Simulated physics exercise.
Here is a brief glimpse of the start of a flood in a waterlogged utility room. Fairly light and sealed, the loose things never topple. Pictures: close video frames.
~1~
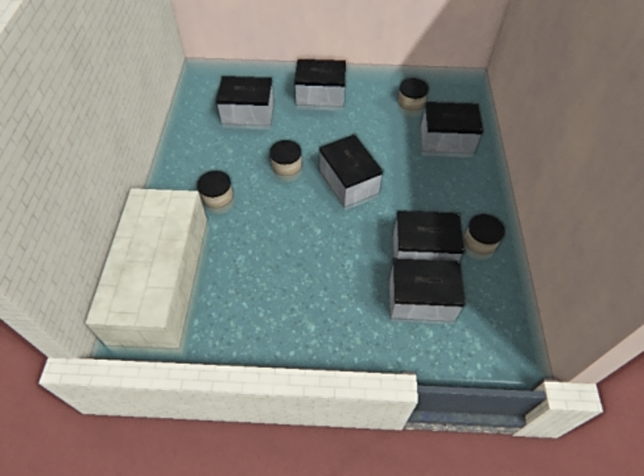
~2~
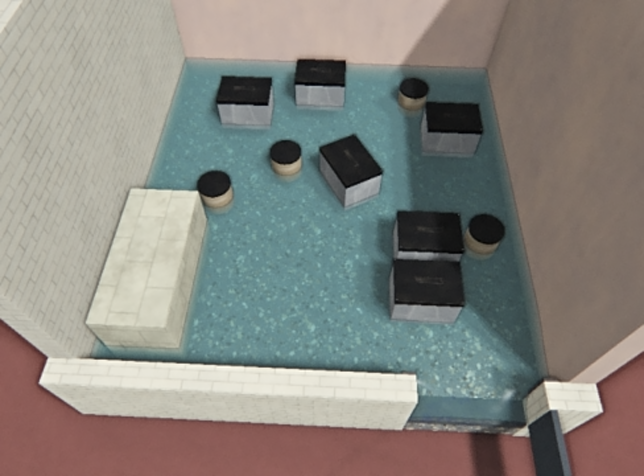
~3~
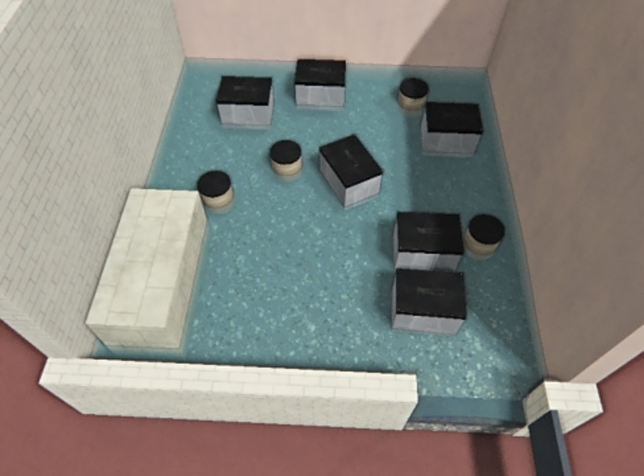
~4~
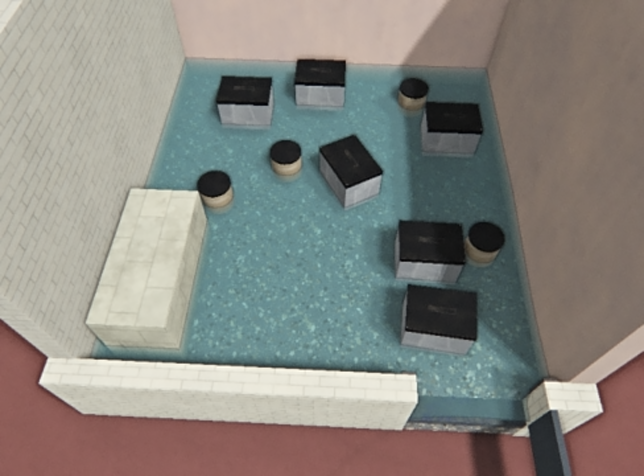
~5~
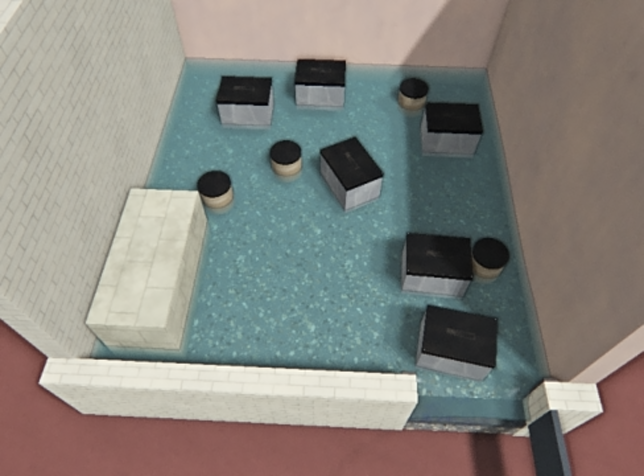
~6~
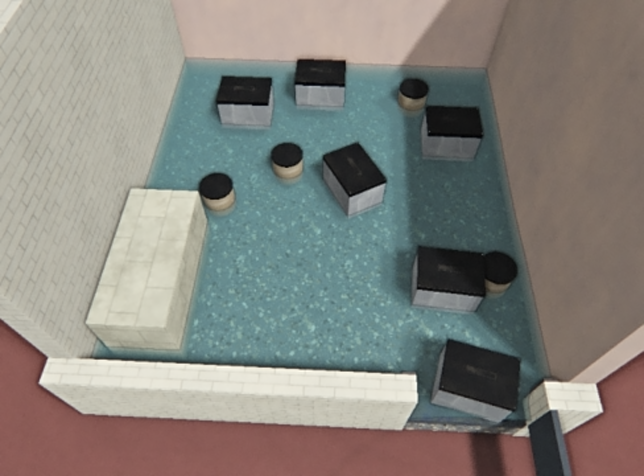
The clip opens on dark-topped chests and small round barrels floating in a walled, water-filled room. A dark gate at the lower right swings outward, leaving a gap in the low front wall. The nearest chest then drifts toward the gap, turning slightly, while another chest and a barrel behind it follow more slowly.
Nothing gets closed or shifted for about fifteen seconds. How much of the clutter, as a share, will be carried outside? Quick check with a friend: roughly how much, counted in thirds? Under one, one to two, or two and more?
The share is one third to two thirds.
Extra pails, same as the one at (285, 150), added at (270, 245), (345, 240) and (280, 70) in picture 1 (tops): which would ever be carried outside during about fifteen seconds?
The first leaves, the second leaves, and the third does not leave.
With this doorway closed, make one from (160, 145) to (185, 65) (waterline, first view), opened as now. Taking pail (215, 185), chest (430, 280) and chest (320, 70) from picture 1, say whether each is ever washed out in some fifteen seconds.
Lost - retained - lost.
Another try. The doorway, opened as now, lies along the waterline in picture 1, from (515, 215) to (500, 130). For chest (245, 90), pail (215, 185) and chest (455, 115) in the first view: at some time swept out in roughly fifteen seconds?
Retained, retained and lost.
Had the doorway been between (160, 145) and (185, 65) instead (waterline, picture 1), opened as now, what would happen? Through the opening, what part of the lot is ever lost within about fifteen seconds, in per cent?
Near 60 percent.
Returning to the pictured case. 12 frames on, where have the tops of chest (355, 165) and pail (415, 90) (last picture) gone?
About (408, 254) and (424, 113).
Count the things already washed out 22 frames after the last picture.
Total: 4.
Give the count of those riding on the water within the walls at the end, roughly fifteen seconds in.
So that is 5.
A moment on, 1 of 10 are out; 9 afloat.
Next, 3 of 10 are out; 7 afloat.
Later, 4 of 10 are out; 6 afloat.
In the end, 5 of 10 are out; 5 afloat.
